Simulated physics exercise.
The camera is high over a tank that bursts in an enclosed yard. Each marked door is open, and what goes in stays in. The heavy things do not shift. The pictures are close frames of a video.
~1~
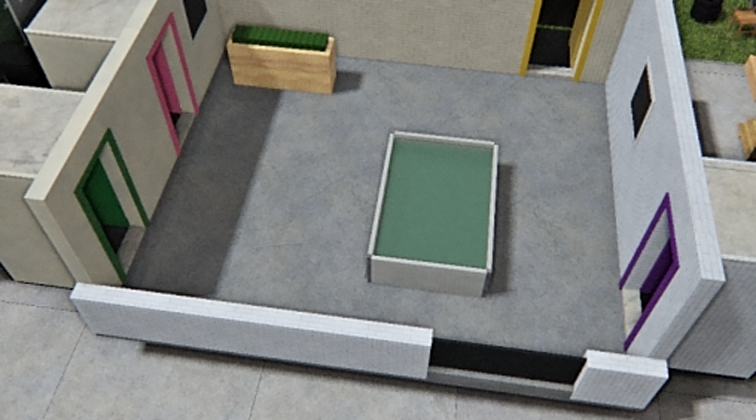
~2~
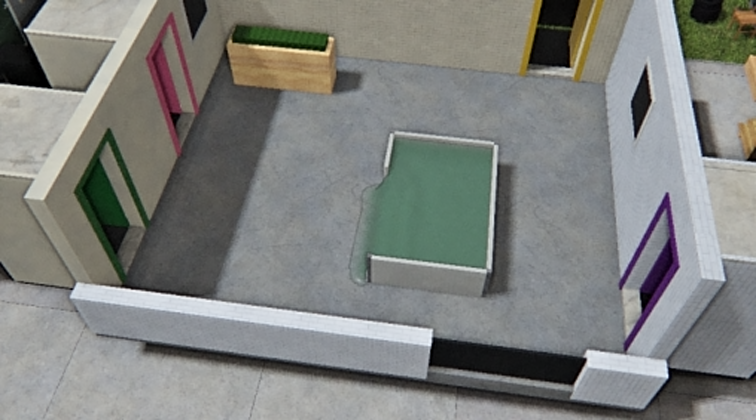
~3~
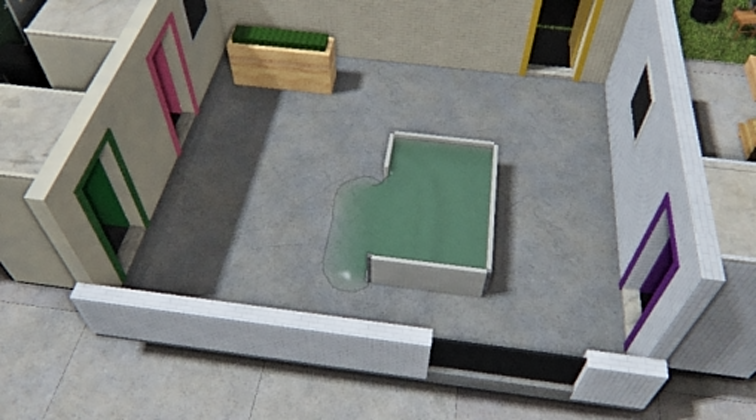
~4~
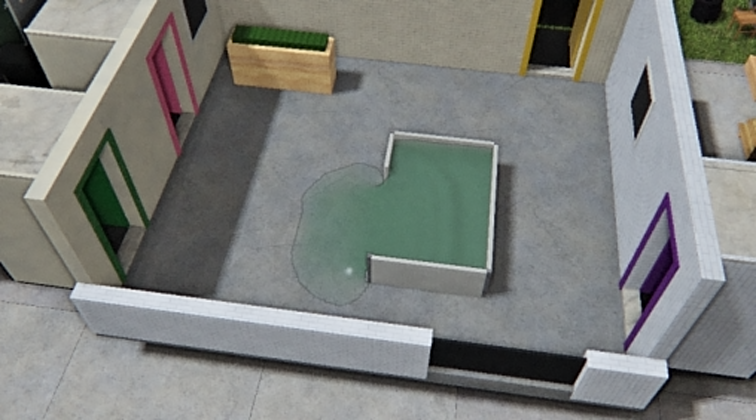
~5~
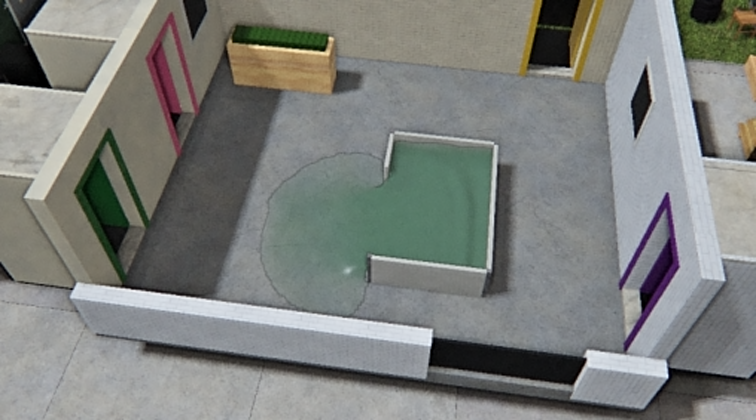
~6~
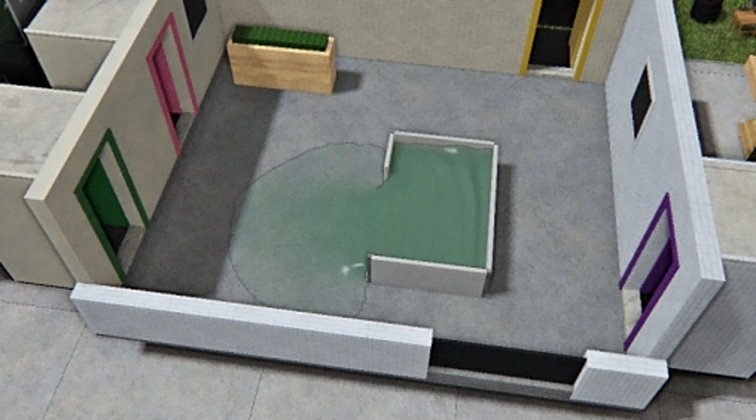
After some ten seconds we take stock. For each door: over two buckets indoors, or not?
In the end: The yellow door stays under that; the pink door takes more than that; the green door takes more than that; the purple door stays under that.
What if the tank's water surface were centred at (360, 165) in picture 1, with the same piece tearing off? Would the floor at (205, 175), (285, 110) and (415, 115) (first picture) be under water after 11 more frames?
As listed: Covered, no water, no water.
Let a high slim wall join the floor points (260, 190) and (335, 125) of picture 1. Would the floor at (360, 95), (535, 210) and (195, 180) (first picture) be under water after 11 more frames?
One after the other: Dry, no water, covered.
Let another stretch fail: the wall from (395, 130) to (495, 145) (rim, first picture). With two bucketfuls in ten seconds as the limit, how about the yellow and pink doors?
The yellow door takes more, the pink door takes less.
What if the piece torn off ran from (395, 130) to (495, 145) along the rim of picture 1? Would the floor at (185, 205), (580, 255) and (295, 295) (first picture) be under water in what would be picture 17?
In turn: Dry, dry, dry.
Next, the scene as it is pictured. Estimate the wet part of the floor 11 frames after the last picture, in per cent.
Near 35 in a hundred.
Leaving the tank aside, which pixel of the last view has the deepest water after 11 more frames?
Close to (116, 301).
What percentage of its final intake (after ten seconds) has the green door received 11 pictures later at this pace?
Some 20 per cent.
A moment on, water covers 30 % of the floor; the yellow door not reached, the pink door not reached, the green door wet at the sill, nothing in, the purple door not reached.
Next, water covers 35 % of the floor; the yellow door not reached, the pink door under two buckets in, the green door over two buckets in, the purple door not reached.
Then, water covers 40 % of the floor; the yellow door not reached, the pink door over two buckets in, the green door far over two buckets in, the purple door not reached.
Later, water covers 55 % of the floor; the yellow door not reached, the pink door over two buckets in, the green door far over two buckets in, the purple door not reached.
In the end, water covers 90 % of the floor; the yellow door wet at the sill, nothing in, the pink door over two buckets in, the green door far over two buckets in, the purple door wet at the sill, nothing in.
